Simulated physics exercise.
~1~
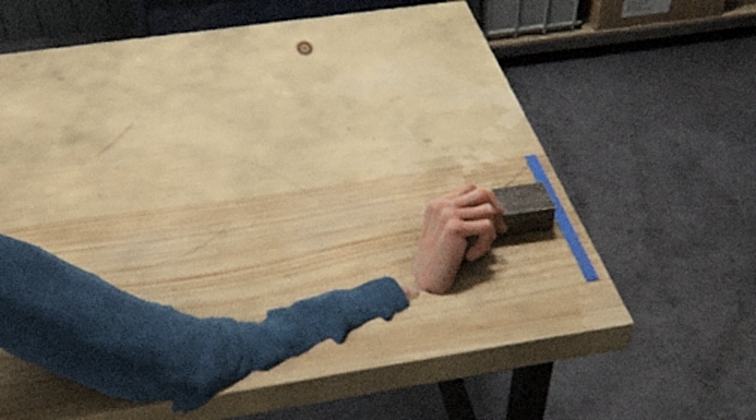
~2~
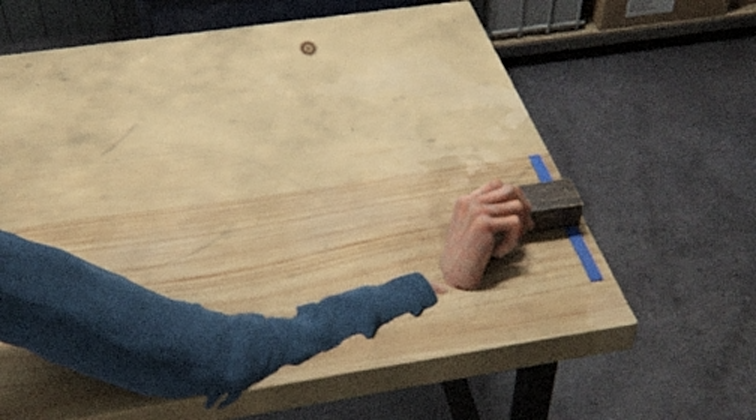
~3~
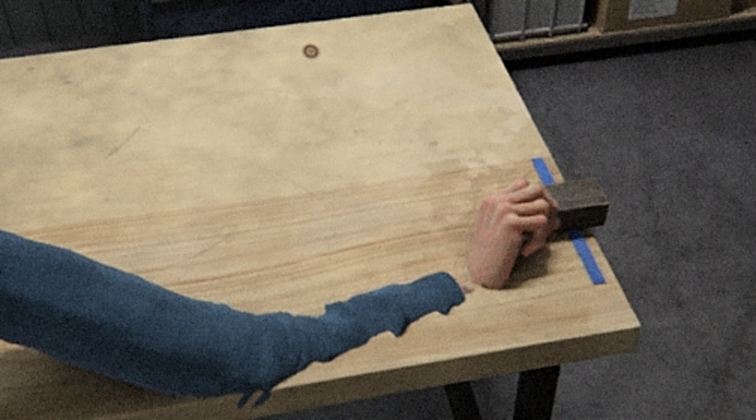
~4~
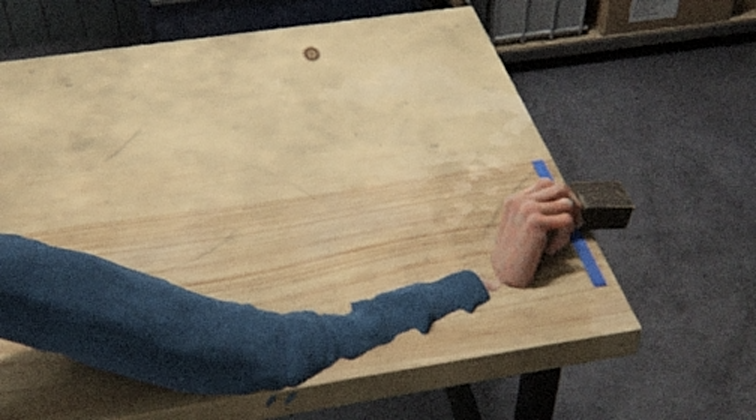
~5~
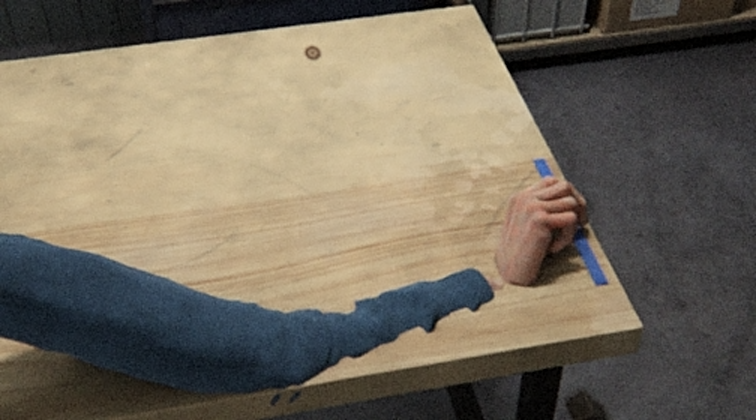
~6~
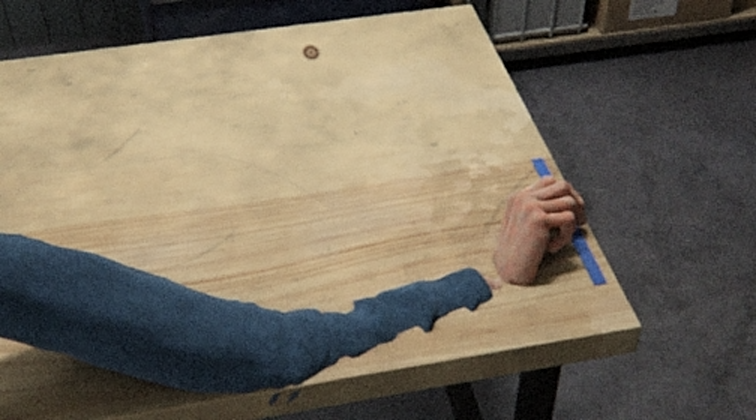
A dark block sits near the right end of a pale wooden table, seen from above at a slight angle by a gently swaying camera. A bare hand rests against its left side, an arm in a blue sleeve reaches in from the left, and a strip of blue tape lies just ahead, with grey carpet beyond. The hand pushes the block rightward onto the tape, then across it until it juts past the table's edge. The block tips off and drops towards the floor. It passes out of sight, leaving the hand resting by the tape.
